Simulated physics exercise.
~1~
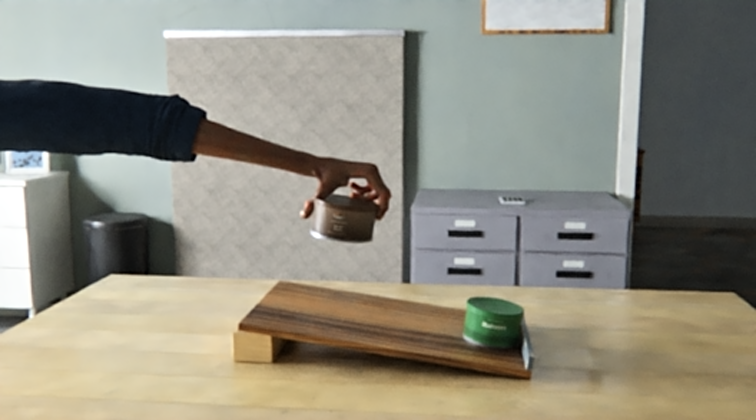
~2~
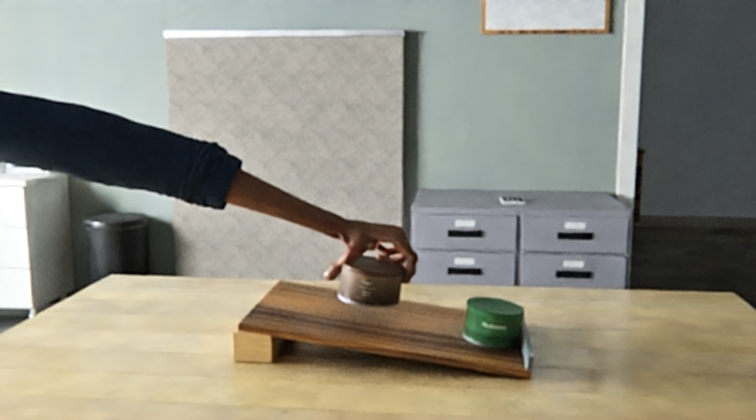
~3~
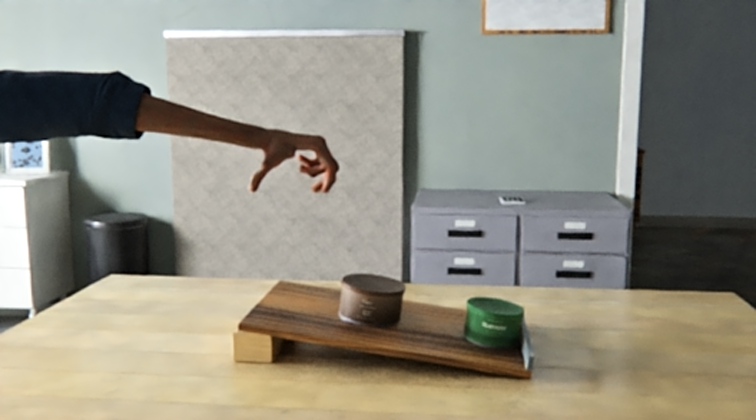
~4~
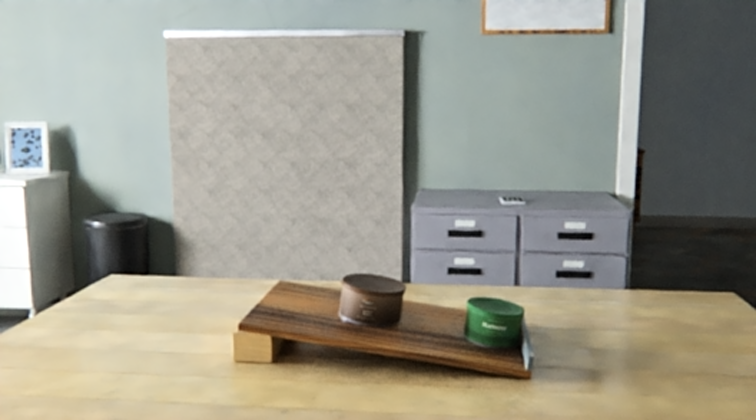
We see a hand lower a brown tub onto a sloping wooden board, to the left of a green tub near its lower end. The hand lets go and withdraws to the left, and both tubs stay in place on the board.
